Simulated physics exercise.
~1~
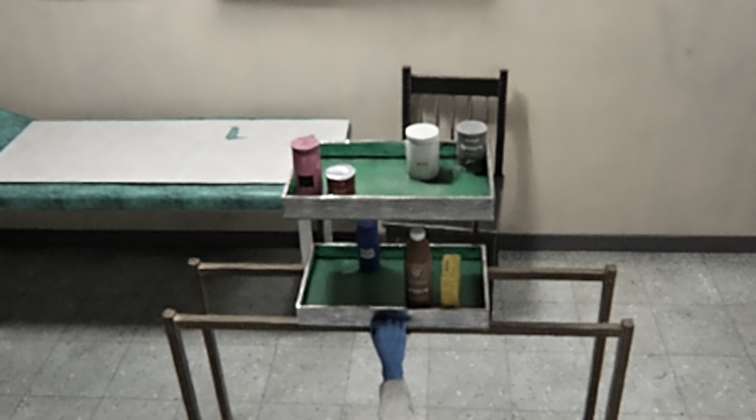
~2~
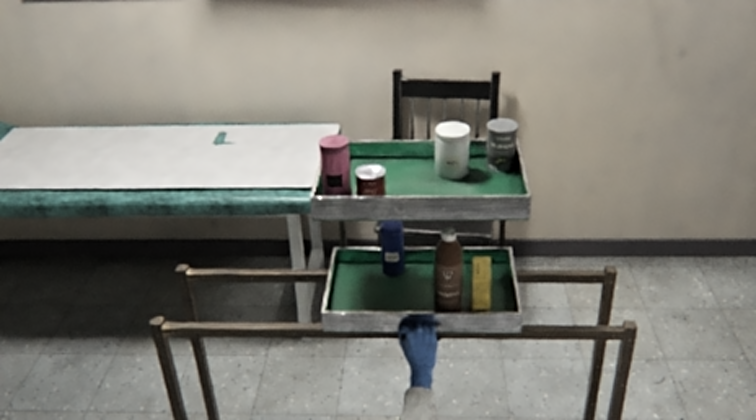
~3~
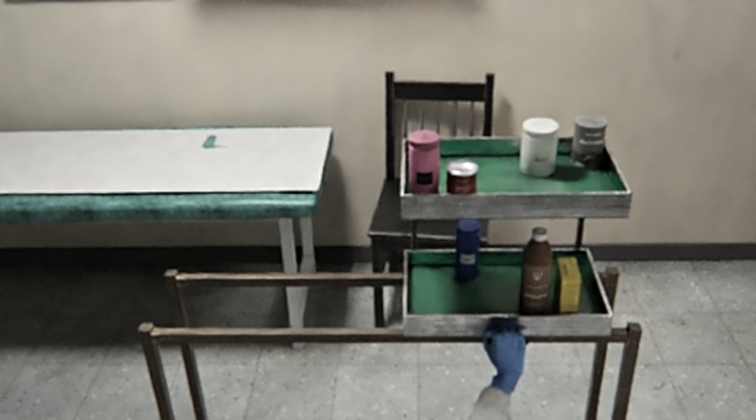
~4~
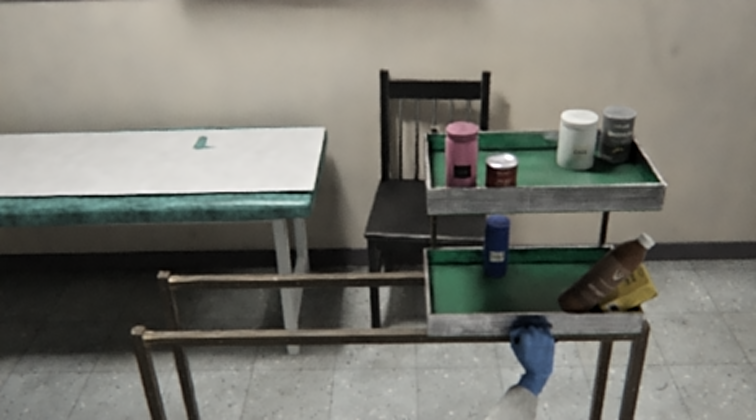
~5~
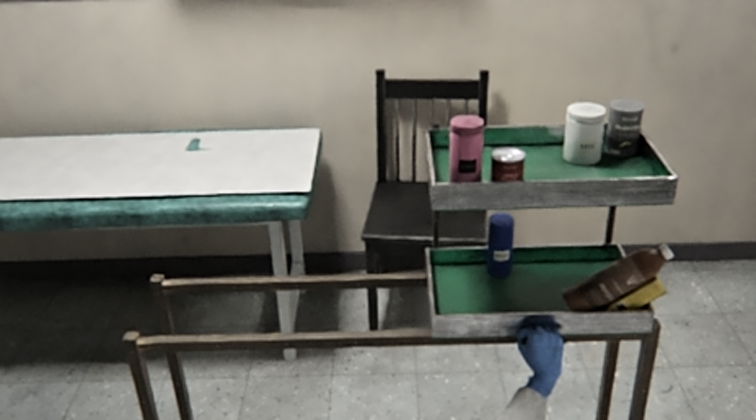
A gloved hand slides a two-level tray right until a brown bottle and yellow packet topple.
